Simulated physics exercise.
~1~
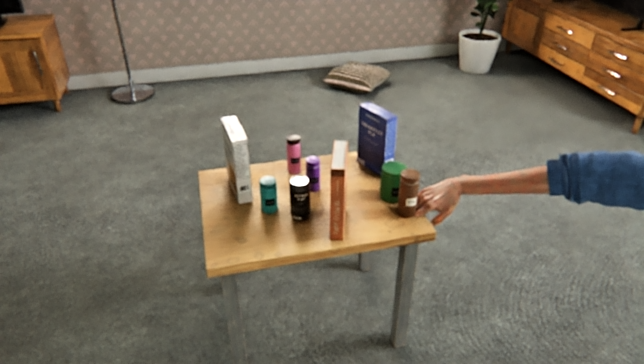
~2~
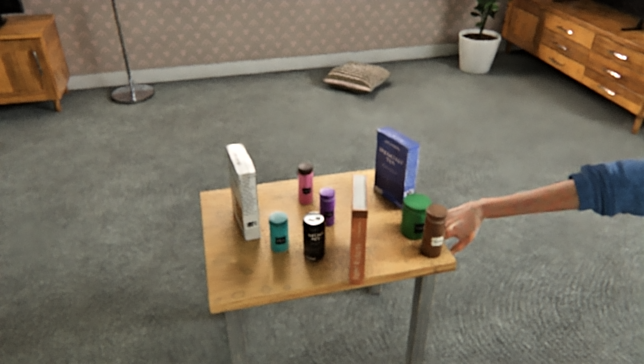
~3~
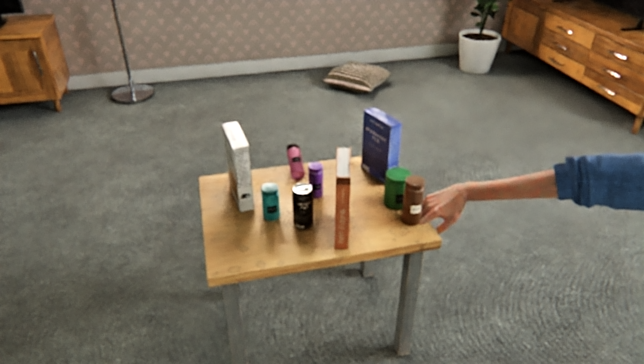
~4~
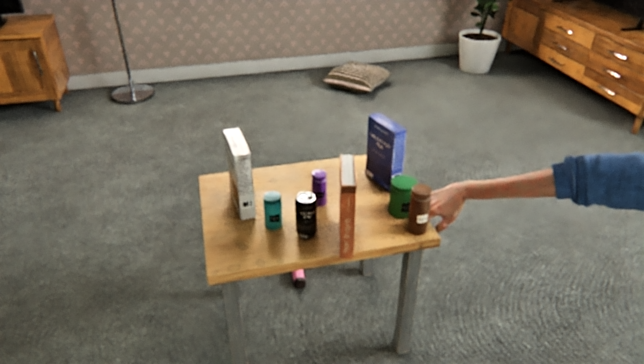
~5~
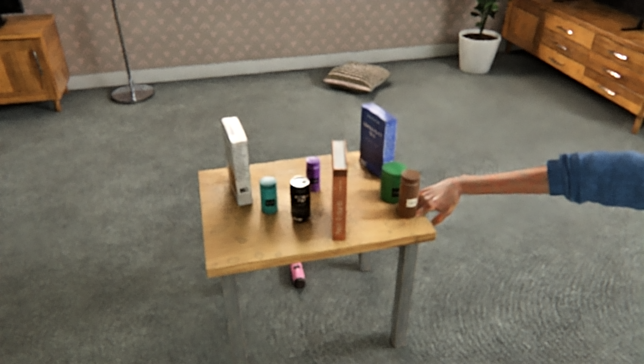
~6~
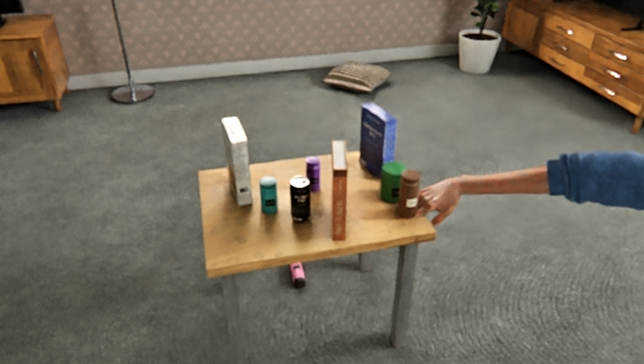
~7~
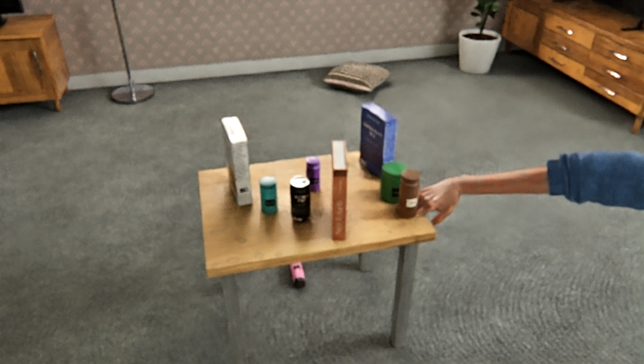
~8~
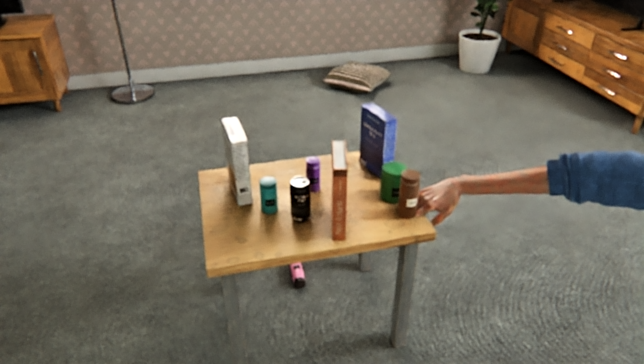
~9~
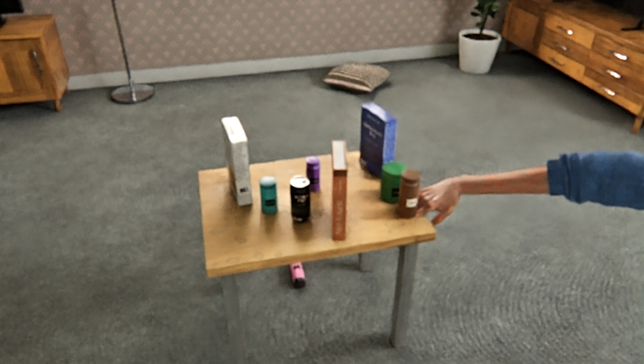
Small table jerked back and forth by a hand, the pink shaker toppling and dropping to the carpet, the other items staying upright.
